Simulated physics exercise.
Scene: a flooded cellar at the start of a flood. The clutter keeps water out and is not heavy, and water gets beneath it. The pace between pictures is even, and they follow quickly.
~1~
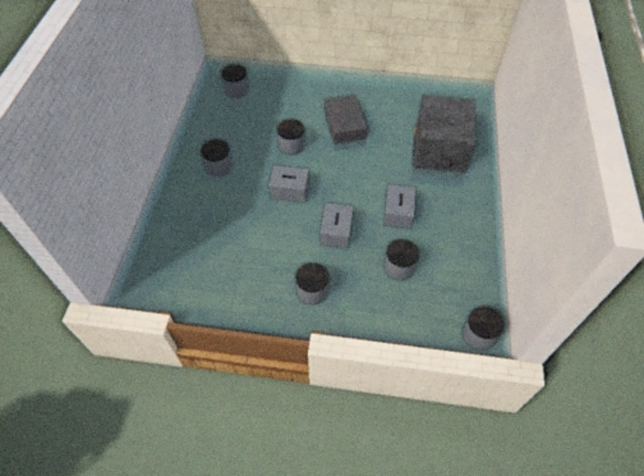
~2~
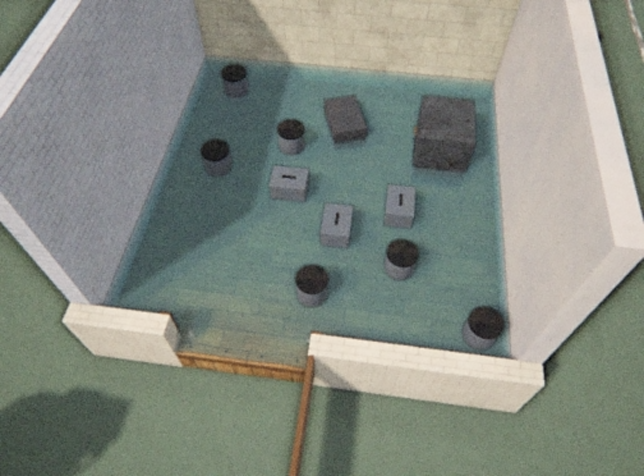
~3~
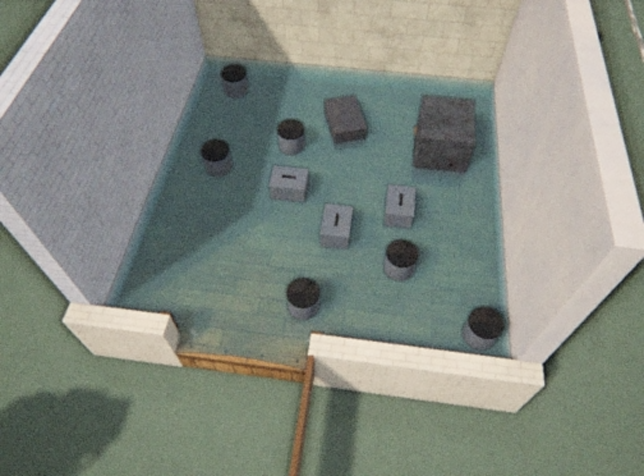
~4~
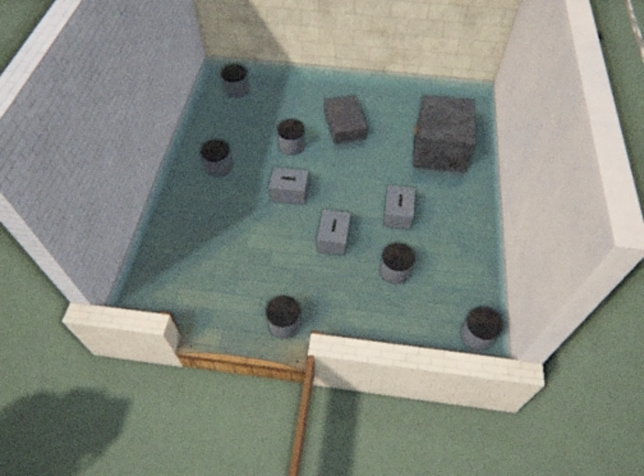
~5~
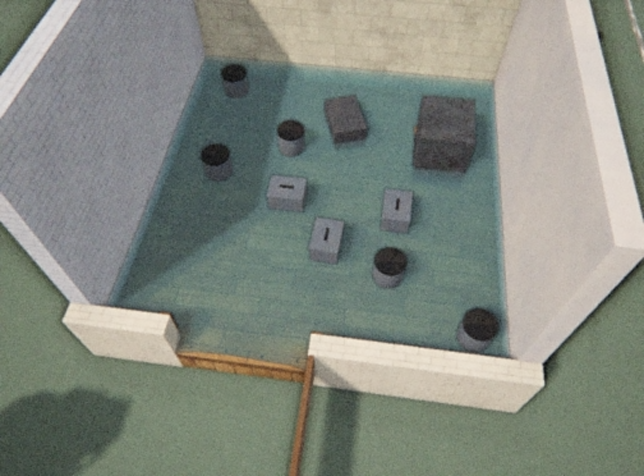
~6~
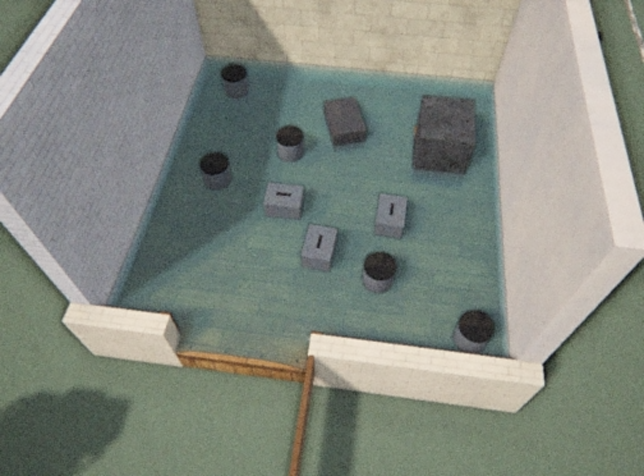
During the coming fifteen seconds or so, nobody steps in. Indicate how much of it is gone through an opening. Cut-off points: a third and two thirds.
At least two thirds.
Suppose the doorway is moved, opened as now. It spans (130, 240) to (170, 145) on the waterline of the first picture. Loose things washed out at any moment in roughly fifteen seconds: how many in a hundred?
About 60 %.
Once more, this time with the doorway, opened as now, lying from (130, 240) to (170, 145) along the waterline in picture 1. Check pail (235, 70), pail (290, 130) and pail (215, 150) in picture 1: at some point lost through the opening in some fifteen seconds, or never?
Per item as listed - swept away, swept away, swept away.
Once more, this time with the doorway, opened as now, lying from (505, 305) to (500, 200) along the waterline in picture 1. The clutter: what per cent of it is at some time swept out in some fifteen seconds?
Estimate: Near 80 per cent.
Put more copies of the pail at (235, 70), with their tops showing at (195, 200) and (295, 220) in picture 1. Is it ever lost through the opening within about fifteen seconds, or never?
Result, in order - escaped, escaped.
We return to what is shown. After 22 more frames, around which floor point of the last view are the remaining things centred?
Somewhere near (275, 254) in the last view.
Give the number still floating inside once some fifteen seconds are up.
I count 1.
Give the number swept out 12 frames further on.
That comes to 4.
A moment on, 1 of 10 are out; 9 afloat.
Next, 4 of 10 are out; 6 afloat.
Later, 6 of 10 are out; 4 afloat.
In the end, 8 of 10 are out; 1 afloat.
